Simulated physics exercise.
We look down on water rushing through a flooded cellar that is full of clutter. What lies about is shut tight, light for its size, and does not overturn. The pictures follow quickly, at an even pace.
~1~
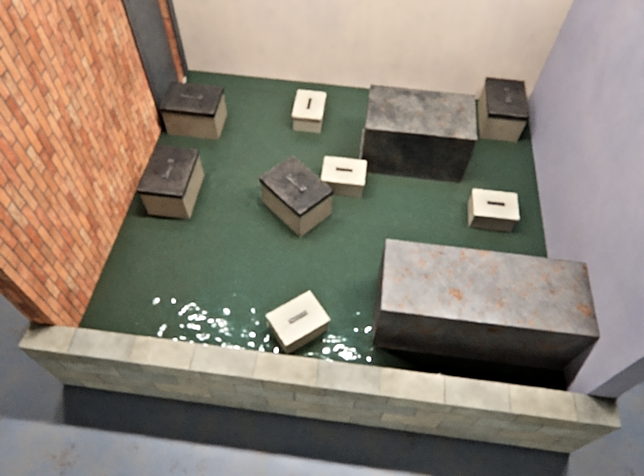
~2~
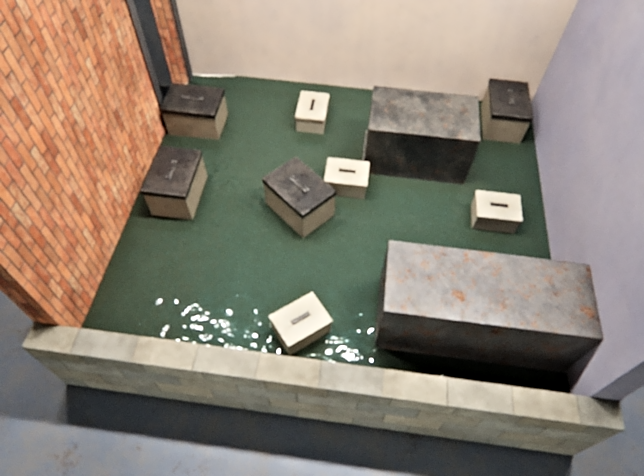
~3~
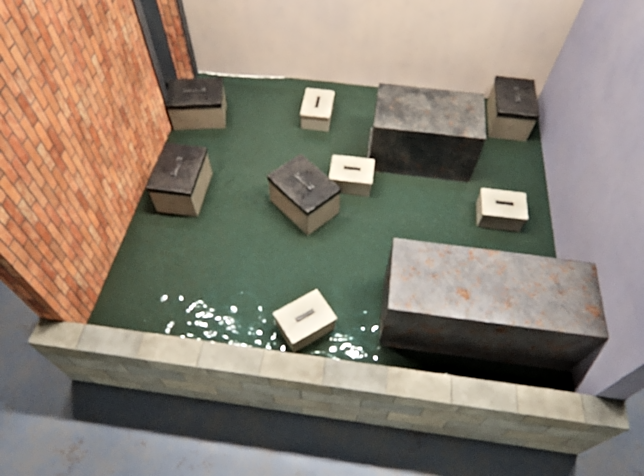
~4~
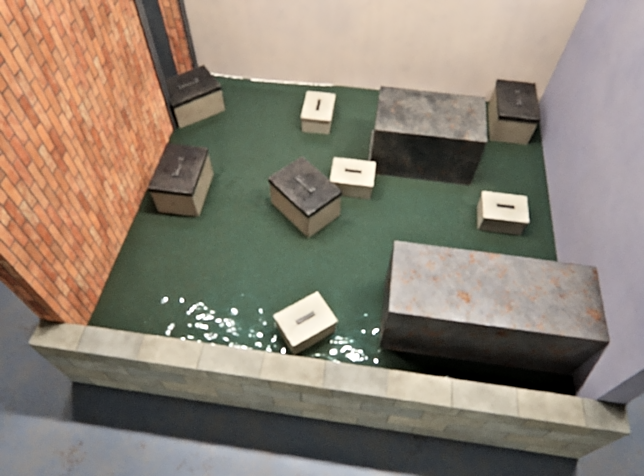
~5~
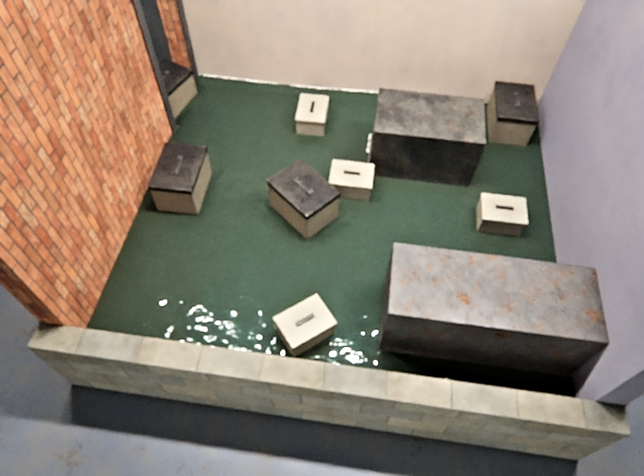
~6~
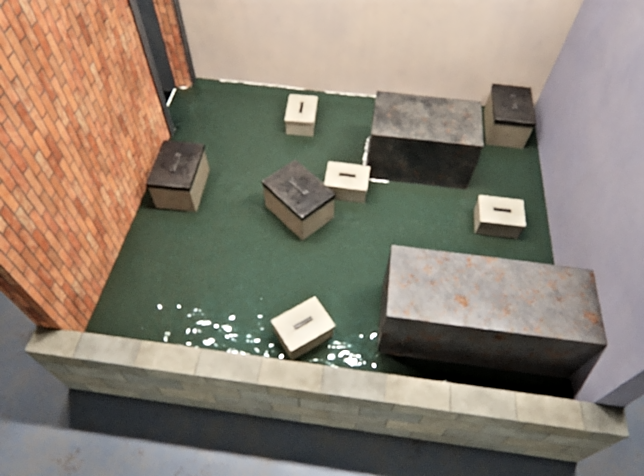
The clip opens on a high view of dark-topped and pale boxes and two large dark blocks in green water between walls. At first the boxes barely shift; then the dark-topped box at the far left tilts and slides behind the brick wall's edge, while the pale box at the back edges slightly left.
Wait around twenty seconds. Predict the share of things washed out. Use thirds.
It is one to two thirds.
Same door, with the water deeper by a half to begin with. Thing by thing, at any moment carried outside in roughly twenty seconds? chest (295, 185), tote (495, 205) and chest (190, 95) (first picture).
In that order: Through, still in, gone.
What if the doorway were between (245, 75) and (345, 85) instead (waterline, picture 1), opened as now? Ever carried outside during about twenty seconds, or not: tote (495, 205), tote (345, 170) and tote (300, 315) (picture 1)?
One after the other: Inside, yes, kept in.
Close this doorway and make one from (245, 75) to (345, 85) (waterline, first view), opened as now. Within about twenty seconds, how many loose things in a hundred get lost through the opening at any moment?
Roughly 80 per cent.
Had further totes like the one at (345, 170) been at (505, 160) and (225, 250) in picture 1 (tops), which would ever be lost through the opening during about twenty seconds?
In that order: Kept in, through.
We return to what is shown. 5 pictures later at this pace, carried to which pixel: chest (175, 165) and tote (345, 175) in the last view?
Around (179, 122) and (326, 146).
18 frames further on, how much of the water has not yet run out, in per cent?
Roughly 74 per cent.
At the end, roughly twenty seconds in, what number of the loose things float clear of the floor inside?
3 of them.
A moment on, 1 of 8 are out; 7 afloat.
Next, 3 of 8 are out; 5 afloat.
Later, 4 of 8 are out; 4 afloat.
In the end, 5 of 8 are out; 3 afloat.
